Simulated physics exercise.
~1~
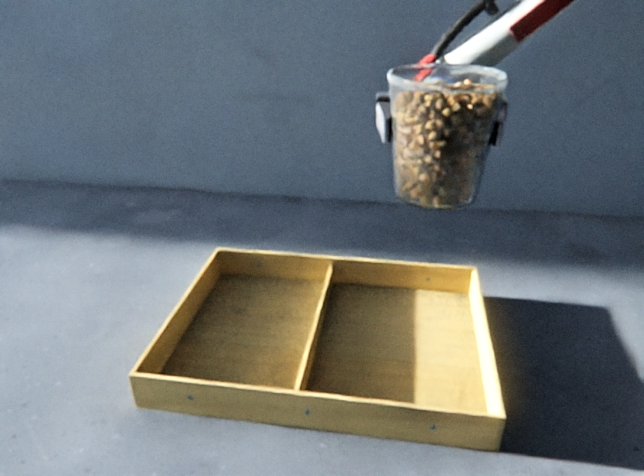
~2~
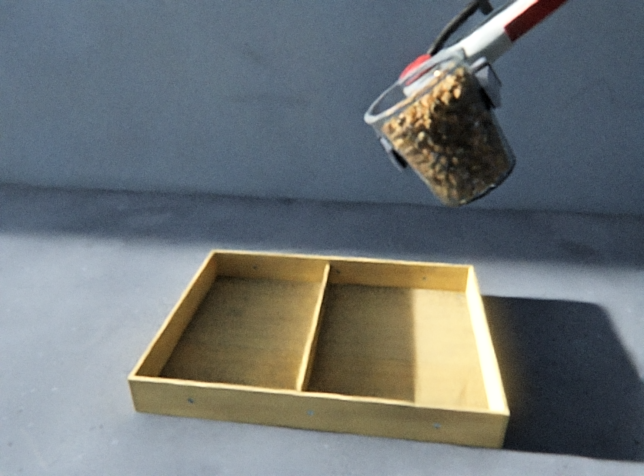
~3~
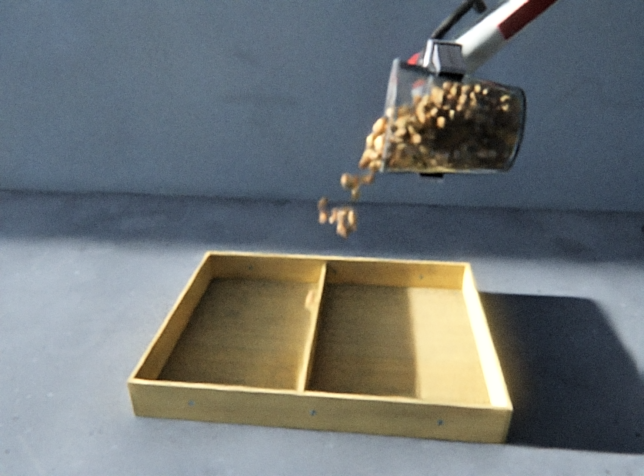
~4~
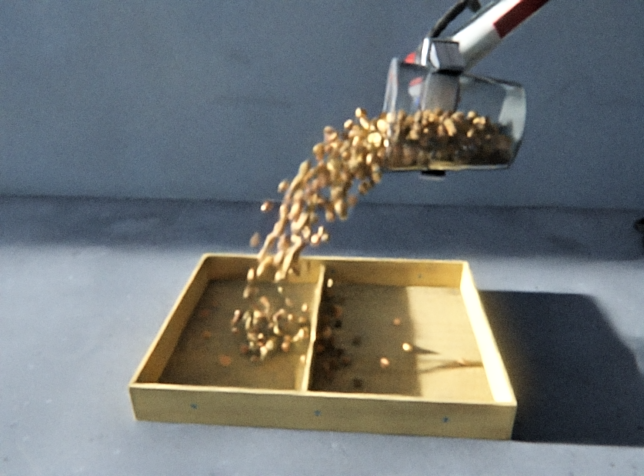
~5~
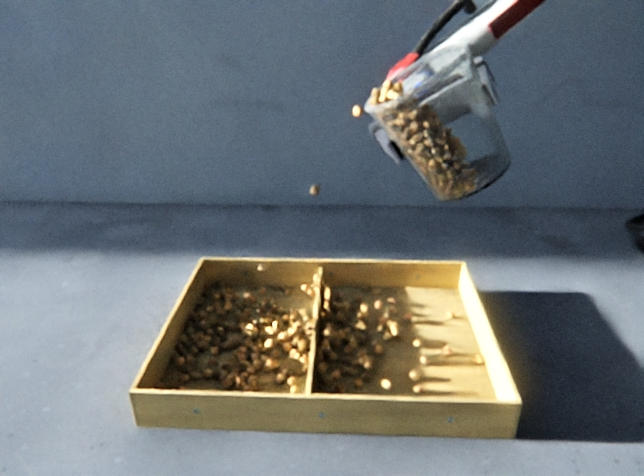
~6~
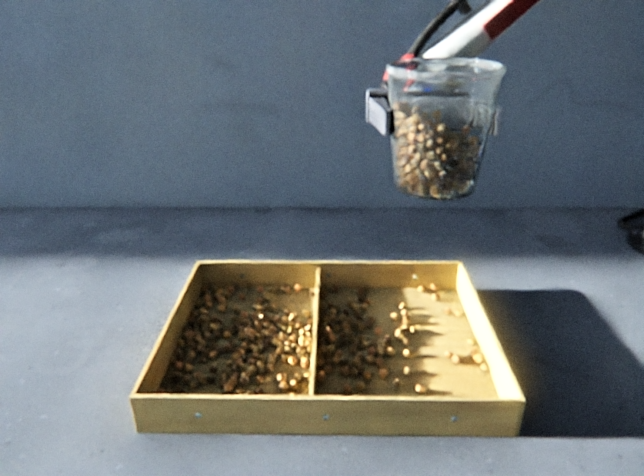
The clip shows a robotic arm tipping a clear beaker of dried chickpeas over a divided wooden tray, spilling a stream into both compartments, then turning the beaker upright with some chickpeas still inside, leaving the left compartment more thickly covered than the right.
